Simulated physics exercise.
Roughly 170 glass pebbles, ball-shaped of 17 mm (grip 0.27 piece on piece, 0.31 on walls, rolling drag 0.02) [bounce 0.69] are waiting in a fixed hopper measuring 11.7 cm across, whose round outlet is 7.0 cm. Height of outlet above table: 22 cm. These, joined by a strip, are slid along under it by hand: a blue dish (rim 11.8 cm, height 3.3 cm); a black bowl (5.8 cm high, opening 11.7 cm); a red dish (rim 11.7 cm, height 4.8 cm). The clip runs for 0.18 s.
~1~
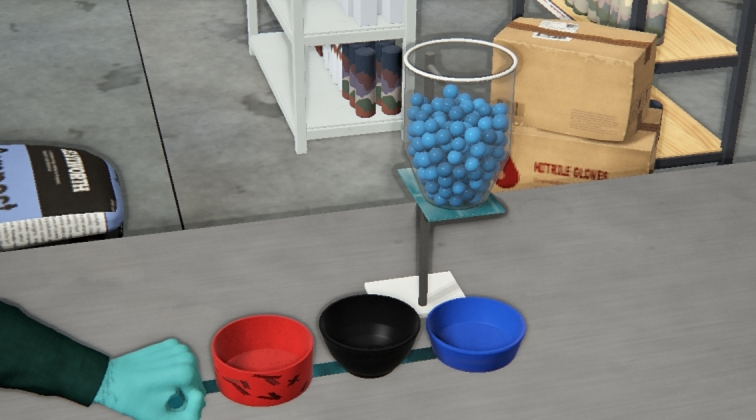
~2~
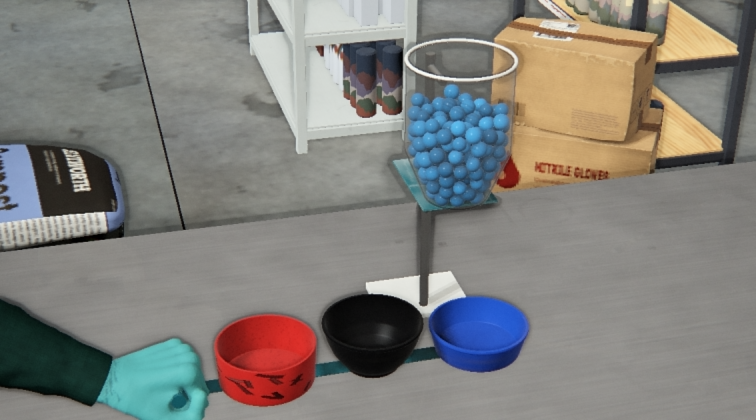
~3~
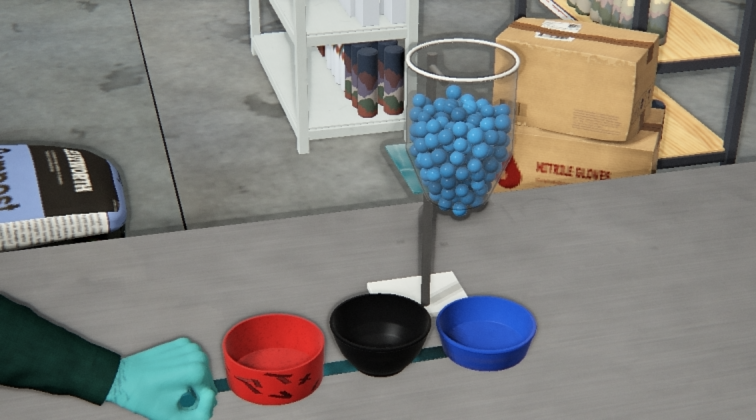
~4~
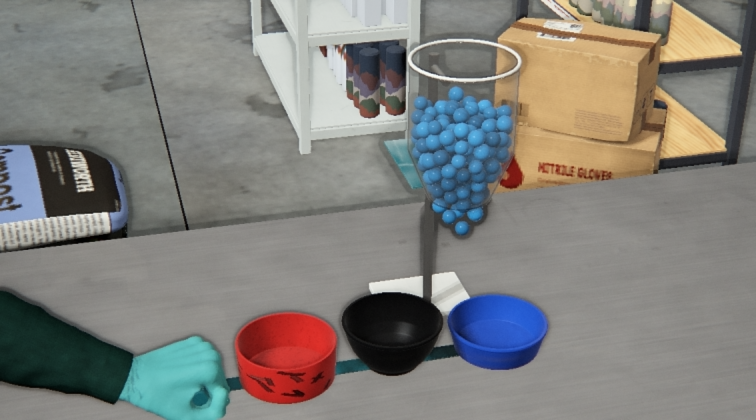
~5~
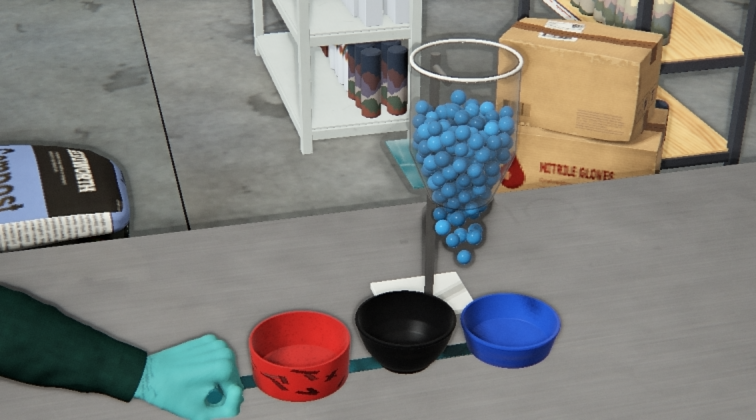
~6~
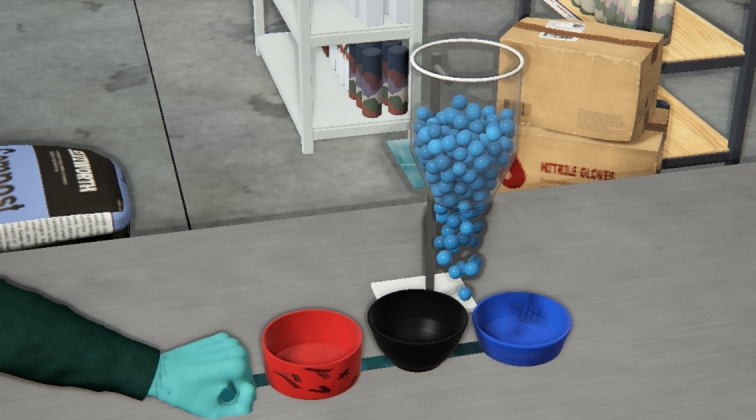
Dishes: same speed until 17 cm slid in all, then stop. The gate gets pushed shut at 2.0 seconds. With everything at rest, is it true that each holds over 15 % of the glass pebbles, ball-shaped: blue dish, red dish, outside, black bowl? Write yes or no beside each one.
Blue dish no, red dish yes, outside yes, black bowl yes.
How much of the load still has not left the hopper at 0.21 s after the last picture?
Around 45 percent of the load.
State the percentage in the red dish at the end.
About 25 percent.
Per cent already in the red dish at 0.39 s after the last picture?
Share at that time: Near 10 per cent.
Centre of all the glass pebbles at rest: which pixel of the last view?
Their centre ends up around (495, 326) in the last view.
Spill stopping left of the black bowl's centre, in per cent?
Something like 60 in a hundred.
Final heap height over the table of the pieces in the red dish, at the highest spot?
I'd say close to 4.0 cm.
Then, 0.21 s after the last picture, hopper 45 %, black bowl 35 %, in the air 20 %; middle of all pieces on or above the table near (466, 242).
Then, 0.39 s after the last picture, hopper 10 %, black bowl 45 %, outside 5 %, red dish 10 %, in the air 25 %; middle of all pieces on or above the table near (481, 294).
Then, 0.55 s after the last picture, black bowl 50 %, outside 15 %, red dish 20 %, in the air 10 %; middle of all pieces on or above the table near (474, 326).
Then, 0.71 s after the last picture, black bowl 50 %, outside 25 %, red dish 25 %, in the air 5 %; middle of all pieces on or above the table near (471, 332).
In the end, hopper 0 %, black bowl 50 %, outside 30 %, red dish 25 %, blue dish 0 %.
